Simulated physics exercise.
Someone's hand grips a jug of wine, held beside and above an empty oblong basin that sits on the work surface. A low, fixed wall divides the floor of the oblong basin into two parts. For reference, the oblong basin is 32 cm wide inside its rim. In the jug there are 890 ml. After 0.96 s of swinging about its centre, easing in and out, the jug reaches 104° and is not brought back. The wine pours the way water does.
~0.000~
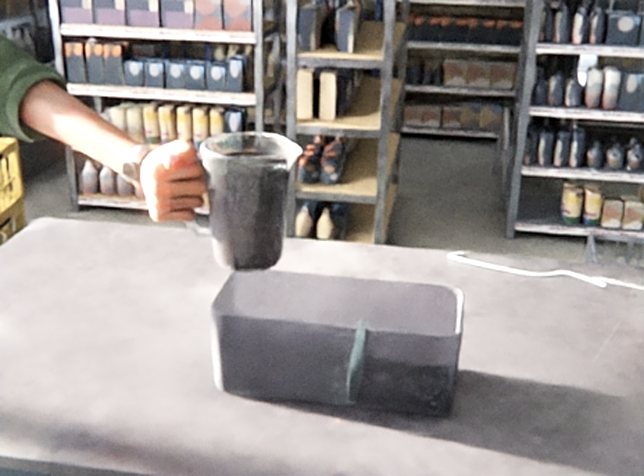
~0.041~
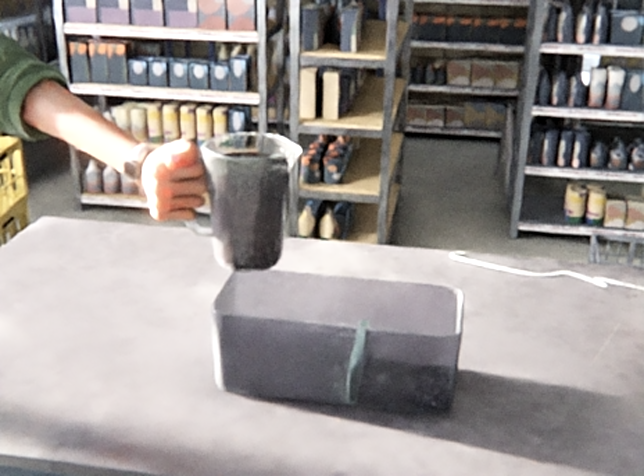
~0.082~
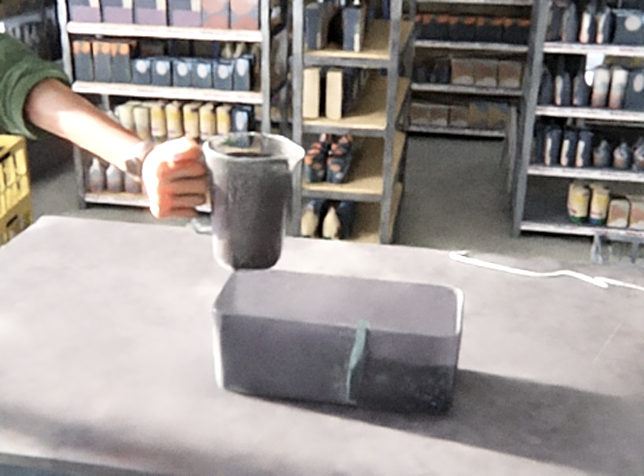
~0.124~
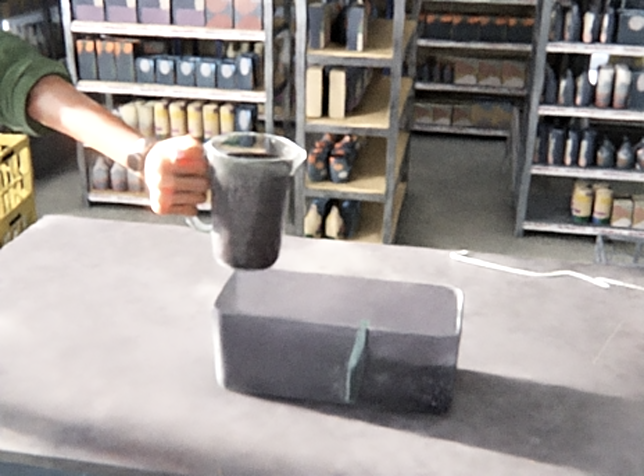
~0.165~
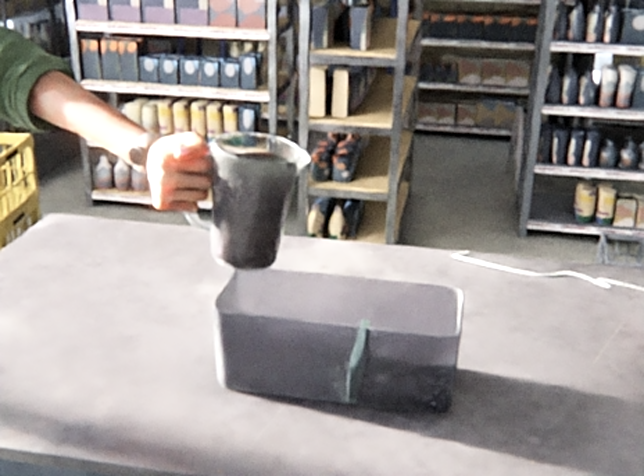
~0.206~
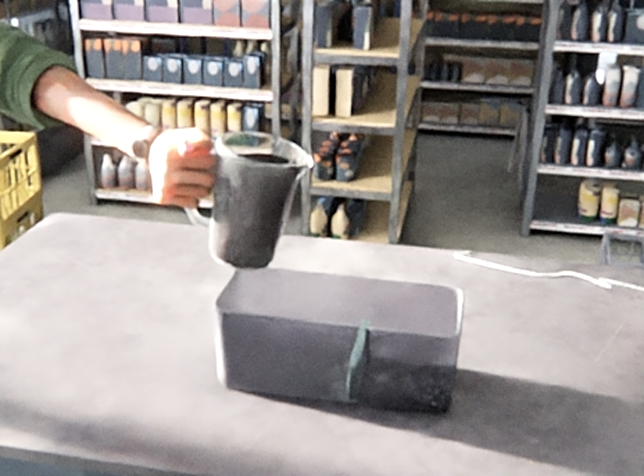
A jug of dark liquid, gripped by a hand reaching in from the left, tilted slightly to the right above an oblong basin on a gray table, with stocked shelves standing behind.
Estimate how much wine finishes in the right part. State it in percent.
I would say 56 per cent.
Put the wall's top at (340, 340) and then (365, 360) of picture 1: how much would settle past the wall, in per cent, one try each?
Roughly 95 per cent, then 45 per cent.
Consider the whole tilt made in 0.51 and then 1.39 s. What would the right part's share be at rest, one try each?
Result: 45 per cent, then 65 per cent.
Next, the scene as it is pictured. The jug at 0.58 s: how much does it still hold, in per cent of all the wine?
Still held: Roughly 84 % of the total.
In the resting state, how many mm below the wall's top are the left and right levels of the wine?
I'd say some 38 mm on the left and some 22 mm on the right.
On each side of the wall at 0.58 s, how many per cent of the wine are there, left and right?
0 on the left, 2 on the right, roughly.
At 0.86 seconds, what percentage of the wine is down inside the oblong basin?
Some 46 percent.
After 0.58 s the tilt is 69° and 84 per cent is still to pour, 0 is left of the wall and 2 right of it.
After 0.86 s the tilt is 101° and 37 per cent is still to pour, 11 is left of the wall and 35 right of it.
After 1.15 s the tilt is 104° and 4 per cent is still to pour, 38 is left of the wall and 55 right of it.
After 1.46 s the tilt is 104° and 0 per cent is still to pour, 44 is left of the wall and 55 right of it.
In the end 44 per cent lies left of the wall, 56 right of it and 0 outside.
